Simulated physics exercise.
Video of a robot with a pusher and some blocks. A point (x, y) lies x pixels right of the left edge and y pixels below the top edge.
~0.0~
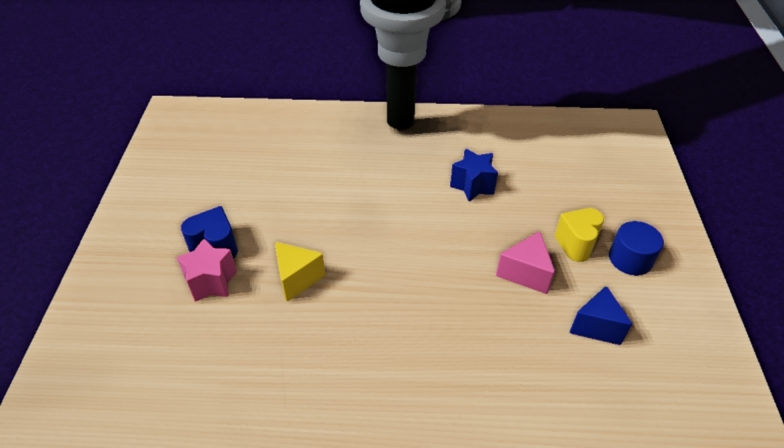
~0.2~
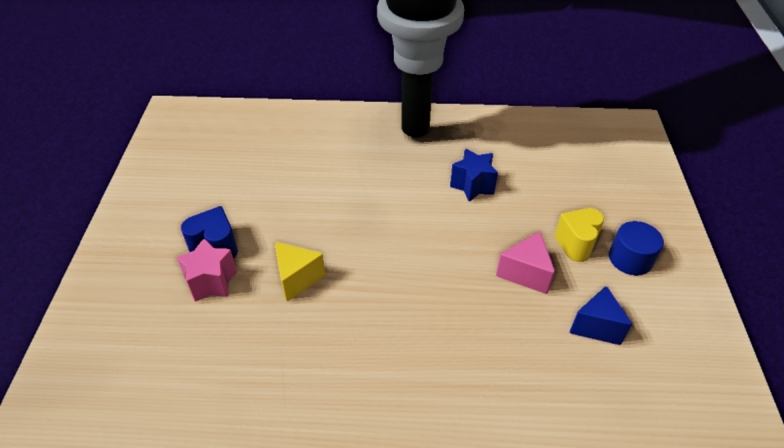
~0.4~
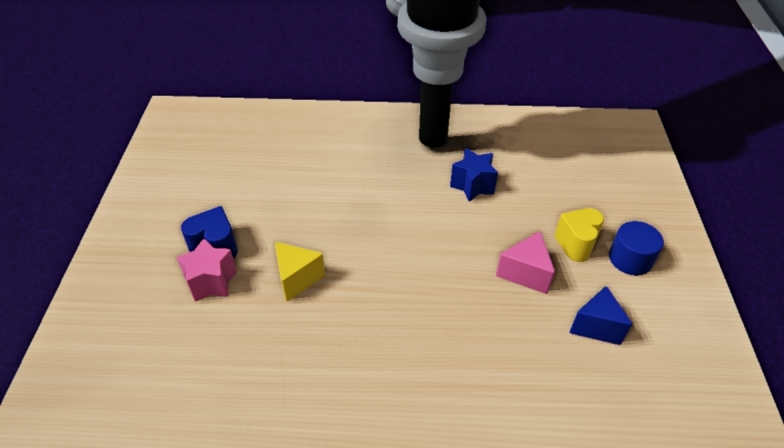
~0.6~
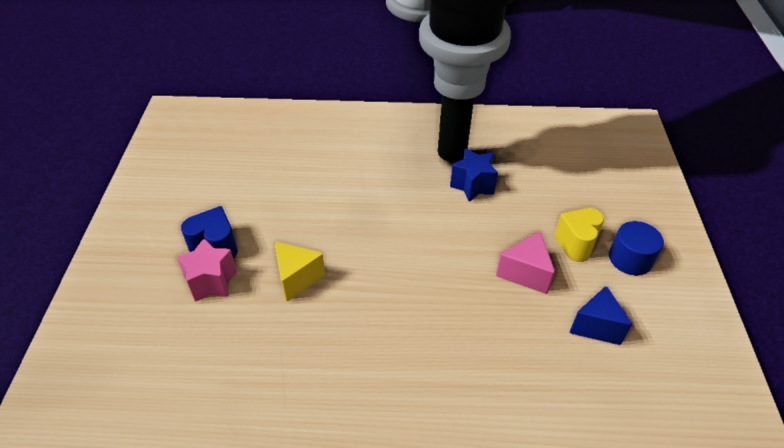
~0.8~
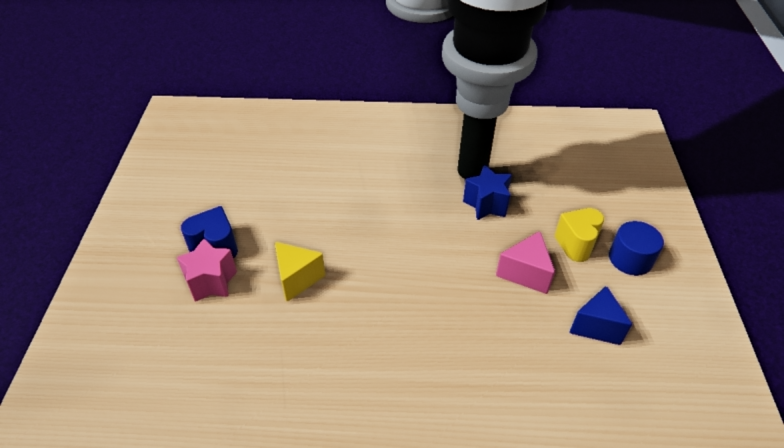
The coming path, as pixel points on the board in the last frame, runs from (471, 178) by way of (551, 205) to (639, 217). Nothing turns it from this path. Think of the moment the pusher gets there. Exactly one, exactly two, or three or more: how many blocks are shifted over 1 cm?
Most likely one.
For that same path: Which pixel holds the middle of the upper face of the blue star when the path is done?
Most likely (507, 194).
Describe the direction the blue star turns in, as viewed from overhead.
Spins clockwise.
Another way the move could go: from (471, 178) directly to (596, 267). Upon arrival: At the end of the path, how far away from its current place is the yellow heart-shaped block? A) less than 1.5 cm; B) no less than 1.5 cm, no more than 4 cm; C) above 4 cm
I'll go with C - above 4 cm.
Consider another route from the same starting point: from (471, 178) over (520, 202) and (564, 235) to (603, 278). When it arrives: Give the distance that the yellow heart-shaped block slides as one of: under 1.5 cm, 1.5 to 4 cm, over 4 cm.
I reckon it covers more than 4 cm.
On the path given first. One third of the way, pusher at (525, 191); blue star at (507, 193), turned 80° clockwise.
Two thirds of the way, pusher at (583, 203); blue star at (507, 194), turned 80° clockwise.
At the end, pusher at (642, 210); blue star at (507, 194), turned 80° clockwise; yellow heart-shaped block not moved.
